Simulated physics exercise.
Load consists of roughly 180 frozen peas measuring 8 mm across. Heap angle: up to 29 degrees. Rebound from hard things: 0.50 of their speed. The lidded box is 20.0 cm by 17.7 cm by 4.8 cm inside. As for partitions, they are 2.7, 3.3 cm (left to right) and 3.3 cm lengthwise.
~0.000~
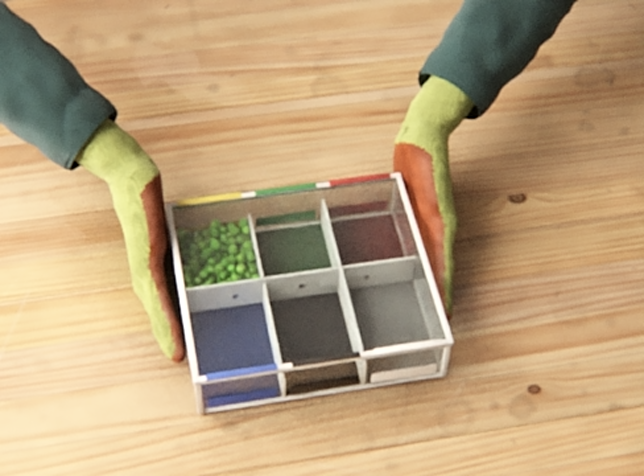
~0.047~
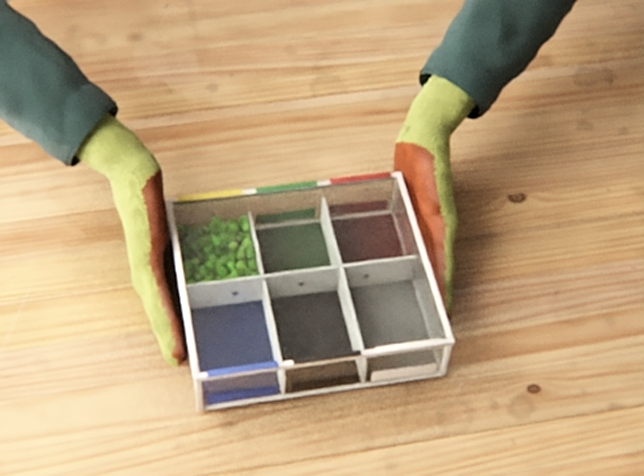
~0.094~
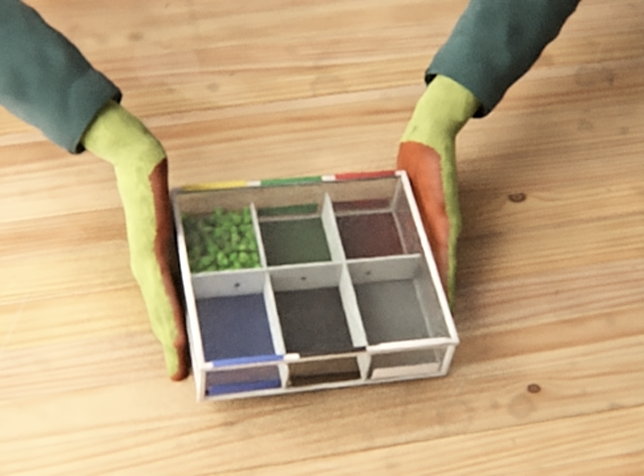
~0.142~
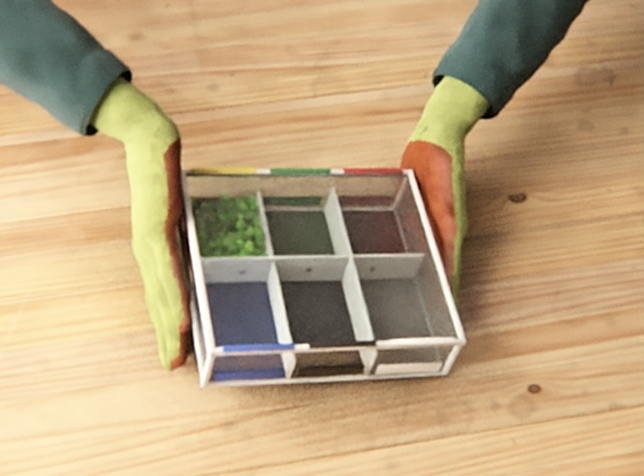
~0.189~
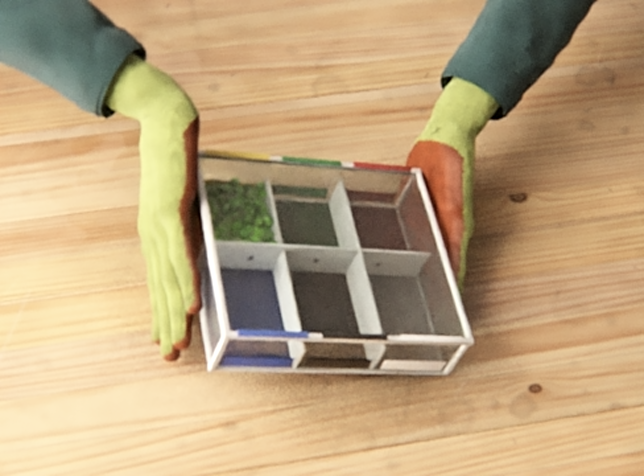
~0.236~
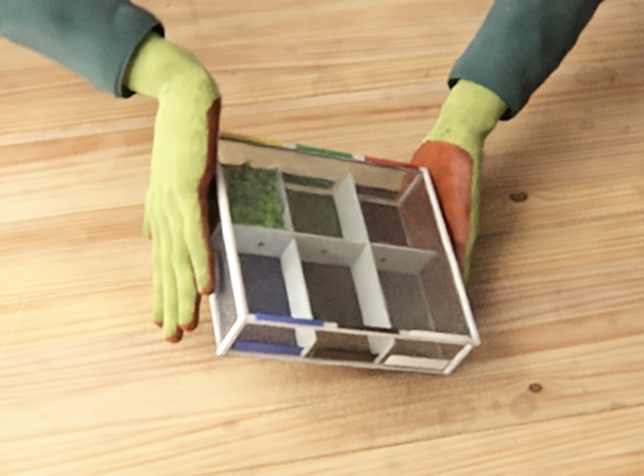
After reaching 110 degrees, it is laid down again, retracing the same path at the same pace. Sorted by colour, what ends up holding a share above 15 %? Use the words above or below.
Red: Above; blue: Below; green: Below; yellow: Below; white: Above; black: Below.
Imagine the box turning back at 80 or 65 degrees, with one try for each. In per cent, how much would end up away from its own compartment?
I'd put them near 70 and 45 percent in that order.
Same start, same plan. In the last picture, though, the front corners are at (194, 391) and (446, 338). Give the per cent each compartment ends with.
By the end red holds 0%, blue holds 25%, green holds 0%, yellow holds 75%, white holds 0% and black holds 0%.
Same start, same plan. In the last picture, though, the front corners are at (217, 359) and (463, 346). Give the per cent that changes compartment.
Around 90 per cent, it would seem.
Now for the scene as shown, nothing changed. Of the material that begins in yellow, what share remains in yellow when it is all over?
I'd estimate about 0 %.
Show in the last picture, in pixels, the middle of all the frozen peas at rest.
(385, 261) or so.
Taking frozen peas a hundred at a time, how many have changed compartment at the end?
That comes to close to 100 percent.
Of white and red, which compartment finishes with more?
Red.
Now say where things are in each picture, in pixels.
In the first frame, box tilt 0 degrees, front corners at (199, 379) and (447, 341); yellow 100 %.
In the second frame, box tilt 1 degrees, front corners at (199, 375) and (448, 340).
In the third frame, box tilt 5 degrees, front corners at (204, 365) and (453, 340), lowest corner right front.
In the fourth frame, box tilt 11 degrees, front corners at (214, 350) and (460, 340), lowest corner right front.
In the fifth frame, box tilt 18 degrees, front corners at (229, 333) and (467, 340), lowest corner right front.
In the sixth frame, box tilt 24 degrees, front corners at (246, 316) and (474, 340), lowest corner right front; yellow 100 %. Its pace works out near 135 degrees a second.
After 0.97 s, tilt 109 degrees; red 35 %, green 20 %, yellow 30 %, white 15 %.
After 1.45 s, tilt 47 degrees; red 60 %, green 10 %, white 30 %.
Then, at 2.01 s, tilt 0 degrees; red 60 %, green 10 %, white 30 %.
By 2.7 s all is still; red 60 %, blue 0 %, green 10 %, yellow 0 %, white 30 %, black 0 %.
